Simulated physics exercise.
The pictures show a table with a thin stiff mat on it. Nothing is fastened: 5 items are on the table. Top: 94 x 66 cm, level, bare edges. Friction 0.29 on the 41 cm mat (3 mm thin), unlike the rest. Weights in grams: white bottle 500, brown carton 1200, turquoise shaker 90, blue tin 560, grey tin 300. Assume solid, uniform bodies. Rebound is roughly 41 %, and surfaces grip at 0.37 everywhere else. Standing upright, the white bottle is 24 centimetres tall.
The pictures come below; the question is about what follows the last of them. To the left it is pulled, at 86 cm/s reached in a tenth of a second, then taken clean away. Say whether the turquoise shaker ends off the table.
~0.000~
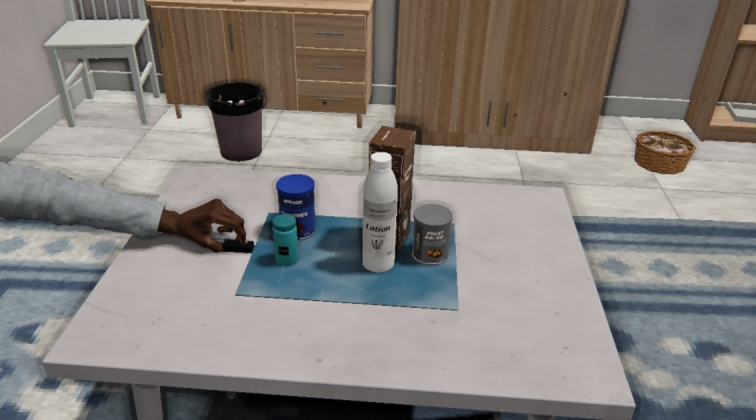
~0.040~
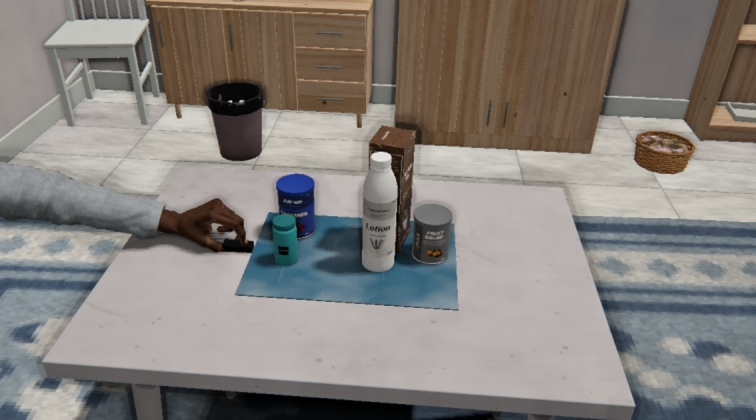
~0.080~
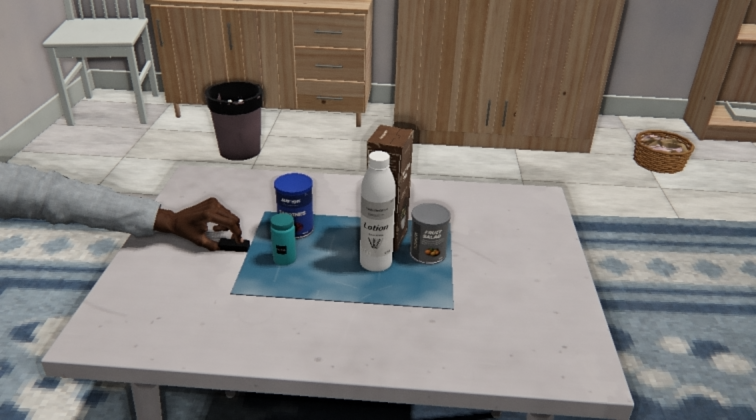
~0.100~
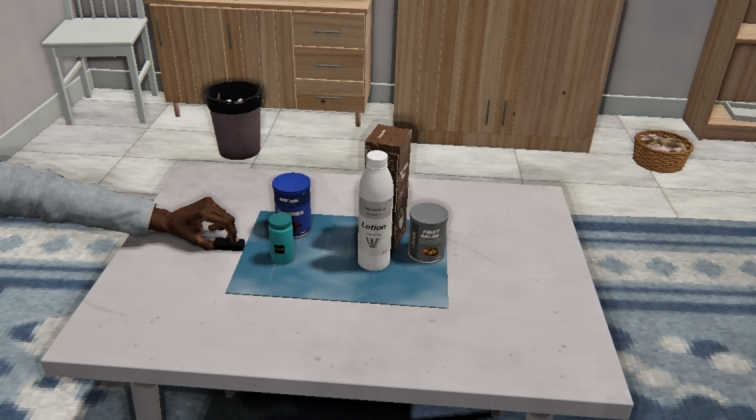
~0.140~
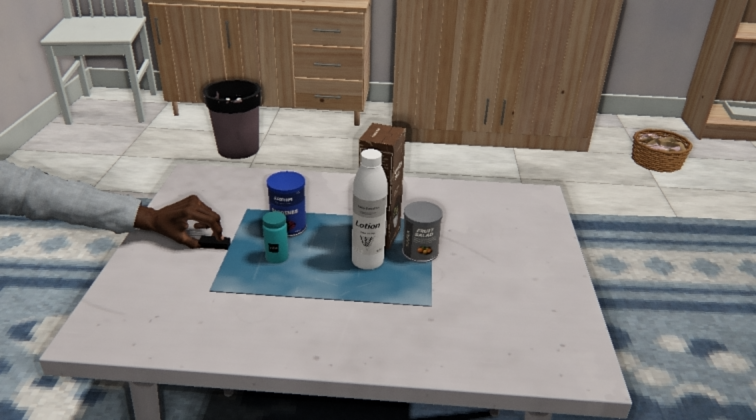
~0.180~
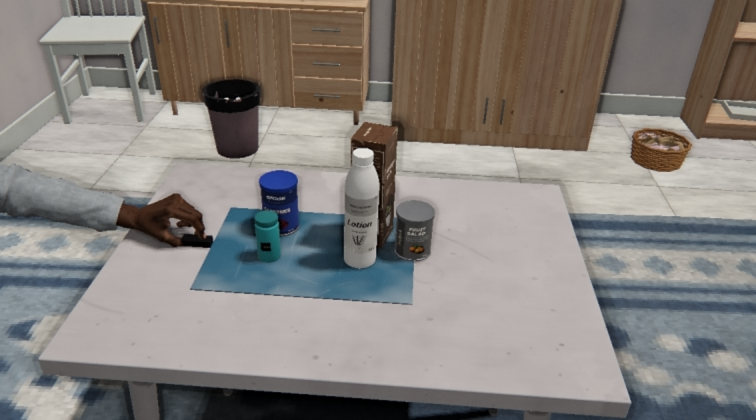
In the end the turquoise shaker comes off the table.
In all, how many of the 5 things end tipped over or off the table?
I count 4.
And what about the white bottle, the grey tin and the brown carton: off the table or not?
At the end the white bottle leaves its base, the grey tin remains on its base and the brown carton leaves its base.
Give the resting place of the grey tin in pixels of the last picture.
(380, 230).
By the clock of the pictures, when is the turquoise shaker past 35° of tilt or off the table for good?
It happens at about 0.6 s.
After 0.58 s, 42 cm of pull; turquoise shaker moved 33 cm near (113, 227); white bottle moved 34 cm; brown carton moved 33 cm.
After 0.88 s, 68 cm of pull; white bottle, brown carton, turquoise shaker and blue tin now off the table; grey tin moved 10 cm.
In the end (2.0 s), off the table, white bottle, brown carton, turquoise shaker and blue tin; not toppled but over 6 cm from the start, grey tin.
